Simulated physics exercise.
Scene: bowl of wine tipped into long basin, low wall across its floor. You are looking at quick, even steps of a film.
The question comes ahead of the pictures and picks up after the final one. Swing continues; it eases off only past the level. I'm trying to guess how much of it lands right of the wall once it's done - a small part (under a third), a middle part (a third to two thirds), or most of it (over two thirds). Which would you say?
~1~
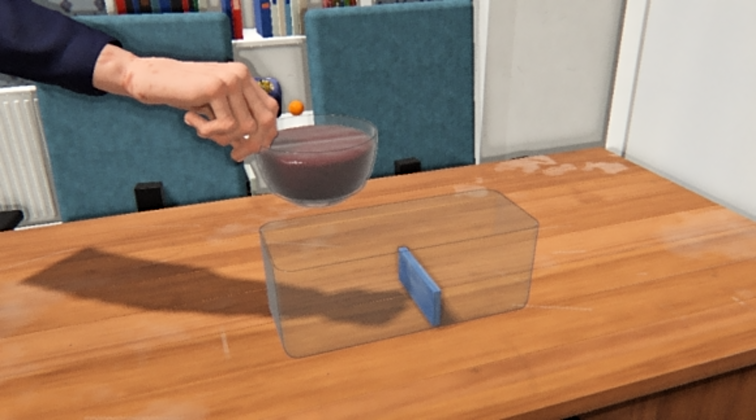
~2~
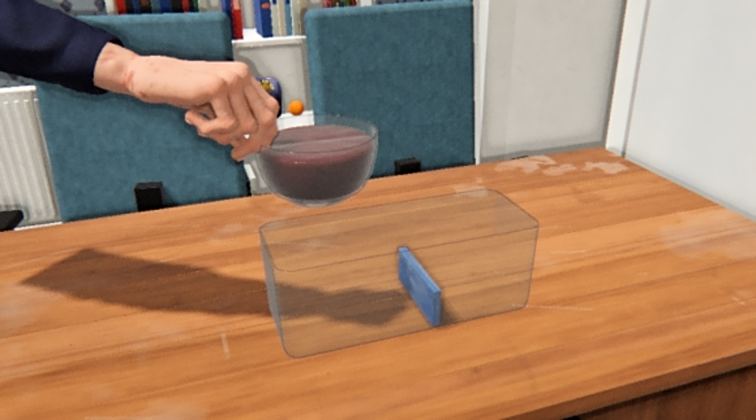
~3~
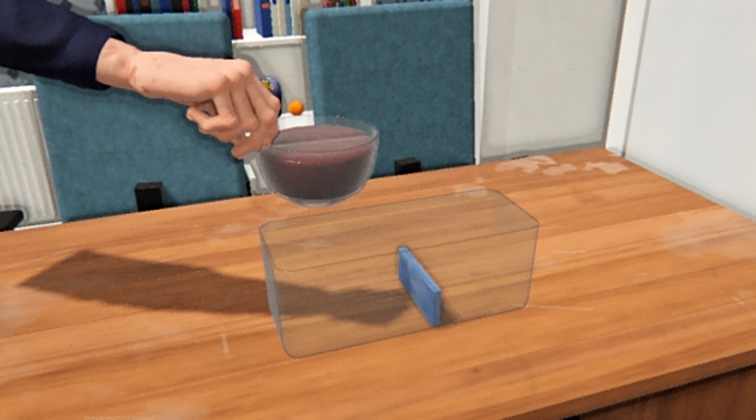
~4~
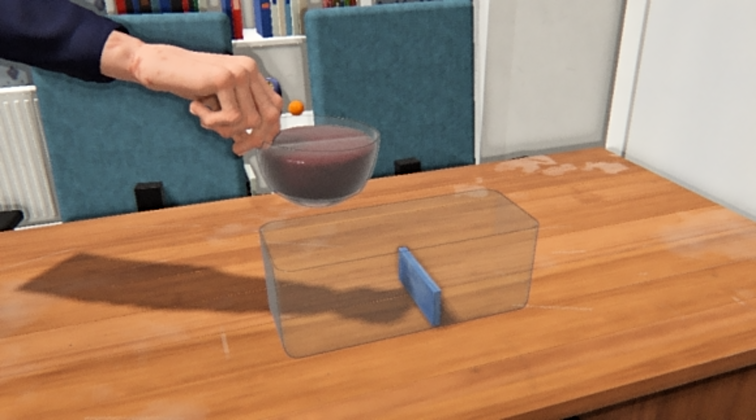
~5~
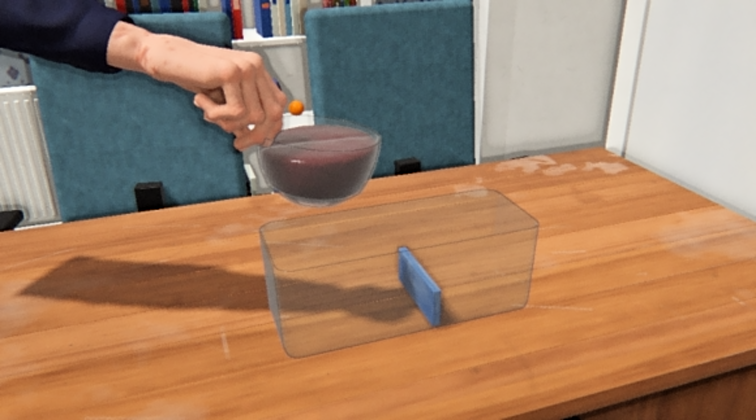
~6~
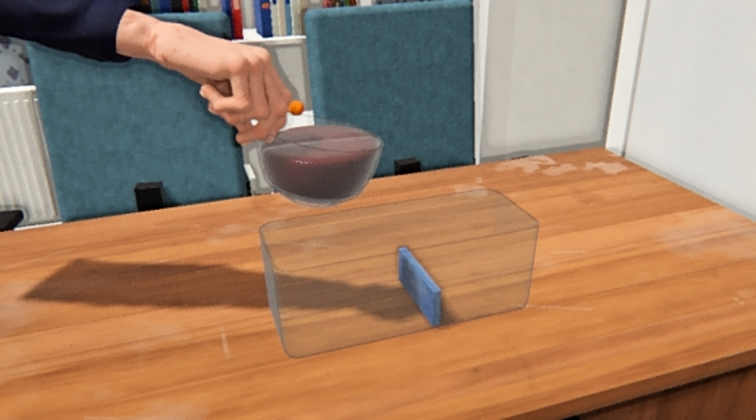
I'd say a middle part, a third to two thirds.
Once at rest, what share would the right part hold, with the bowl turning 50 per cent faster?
Something like 45 percent.
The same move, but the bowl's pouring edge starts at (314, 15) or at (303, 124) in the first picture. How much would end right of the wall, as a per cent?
You'd get 10 percent from the first and 5 percent from the second.
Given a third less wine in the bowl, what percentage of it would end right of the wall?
30 per cent.
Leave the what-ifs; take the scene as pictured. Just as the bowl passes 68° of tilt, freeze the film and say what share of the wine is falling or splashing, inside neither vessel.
Estimate: Some 25 per cent.
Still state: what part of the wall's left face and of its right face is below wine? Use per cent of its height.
On the left roughly 30, on the right roughly 50.
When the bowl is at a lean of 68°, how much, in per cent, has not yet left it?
Roughly 45 percent remains at that point.
A moment on, the bowl is tipped part way and 43 per cent is still to pour, 7 is left of the wall and 24 right of it.
Next, the bowl is tipped right over and 1 per cent is still to pour, 43 is left of the wall and 53 right of it.
Then the bowl is tipped right over and 0 per cent is still to pour, 46 is left of the wall and 54 right of it.
Later the bowl is tipped right over and 0 per cent is still to pour, 46 is left of the wall and 54 right of it.
At rest 46 per cent lies left of the wall, 54 right of it and 0 outside.
